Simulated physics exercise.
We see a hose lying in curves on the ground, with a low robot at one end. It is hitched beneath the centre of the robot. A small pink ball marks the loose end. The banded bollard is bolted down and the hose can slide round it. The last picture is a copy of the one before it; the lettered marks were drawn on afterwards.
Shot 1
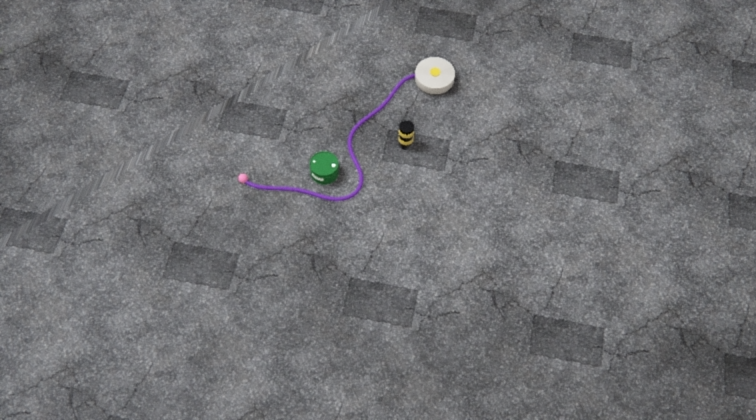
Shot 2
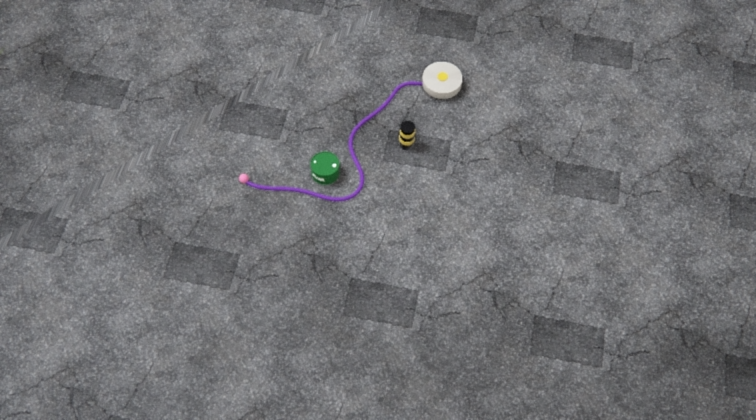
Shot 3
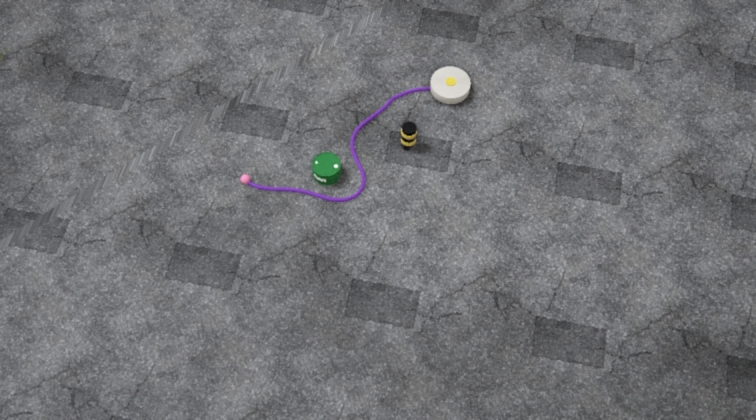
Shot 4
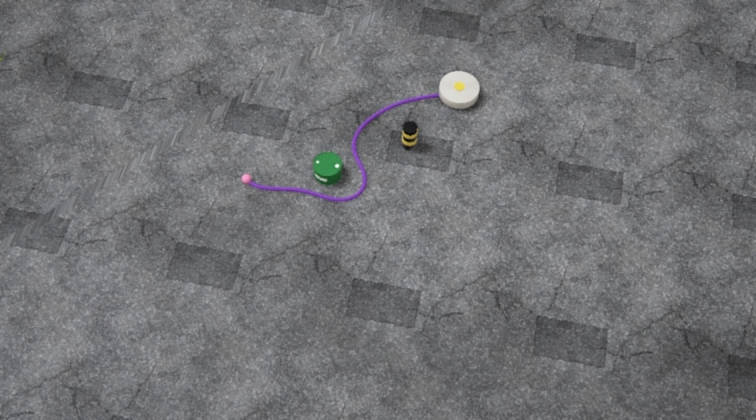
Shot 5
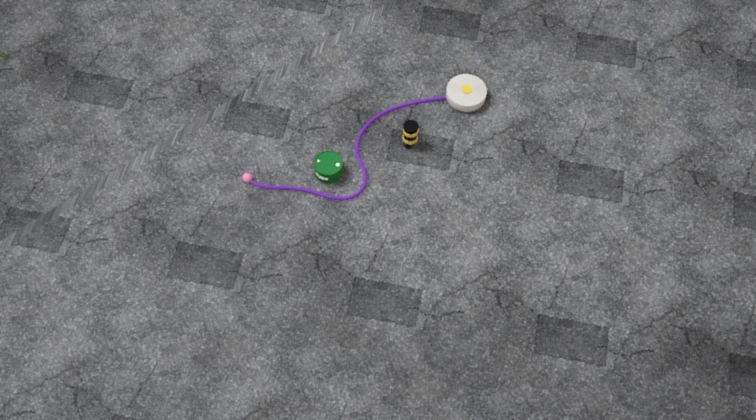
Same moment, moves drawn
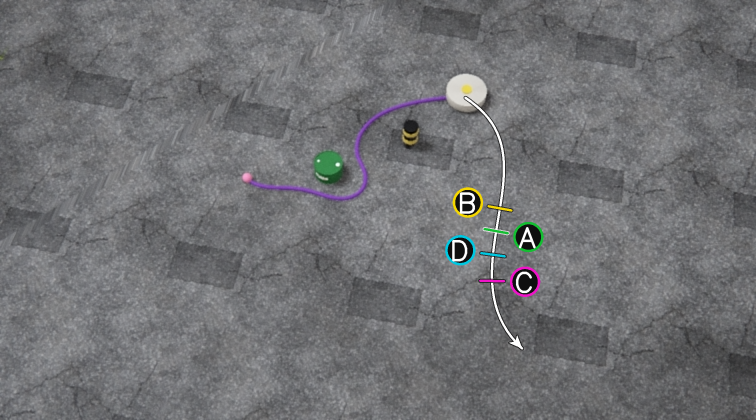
In the video, a low, round white robot with a purple hose attached moves a short way right and slightly down across grey paving, drawing the hose's near section along, while the green tub and black-and-yellow bollard stay put.
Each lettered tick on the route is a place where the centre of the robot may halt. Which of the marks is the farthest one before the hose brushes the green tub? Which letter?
No farther than B.
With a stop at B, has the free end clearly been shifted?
By then, no.
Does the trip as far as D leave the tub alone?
No.
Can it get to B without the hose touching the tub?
For that mark, yes.
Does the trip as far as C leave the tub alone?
No.
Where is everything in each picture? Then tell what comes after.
Green tub (324, 168); bollard (406, 135); robot (435, 76), in the first frame.
Robot (442, 81); green tub (325, 168), in the second frame.
Robot (450, 86); free end (245, 179), in the third frame.
Robot (459, 91); bollard (410, 136), in the fourth frame.
Robot (466, 94); green tub (329, 167); bollard (410, 135); free end (247, 178), in the fifth frame.
On the marked copy, A at (496, 231); B at (500, 208); C at (492, 281); D at (493, 255); the route from (466, 98) via (499, 214) to (522, 349).
With B. Early on, robot (496, 125), middle of the hose (364, 162), free end (247, 178).
Further on, robot (505, 168), middle of the hose (368, 162), free end (247, 178).
At the end, robot (501, 205), middle of the hose (384, 157), free end (247, 178); only the bollard has been touched, if anything.
As for the rest, A brings the hose against the tub; C brings the hose against the tub; D brings the hose against the tub.
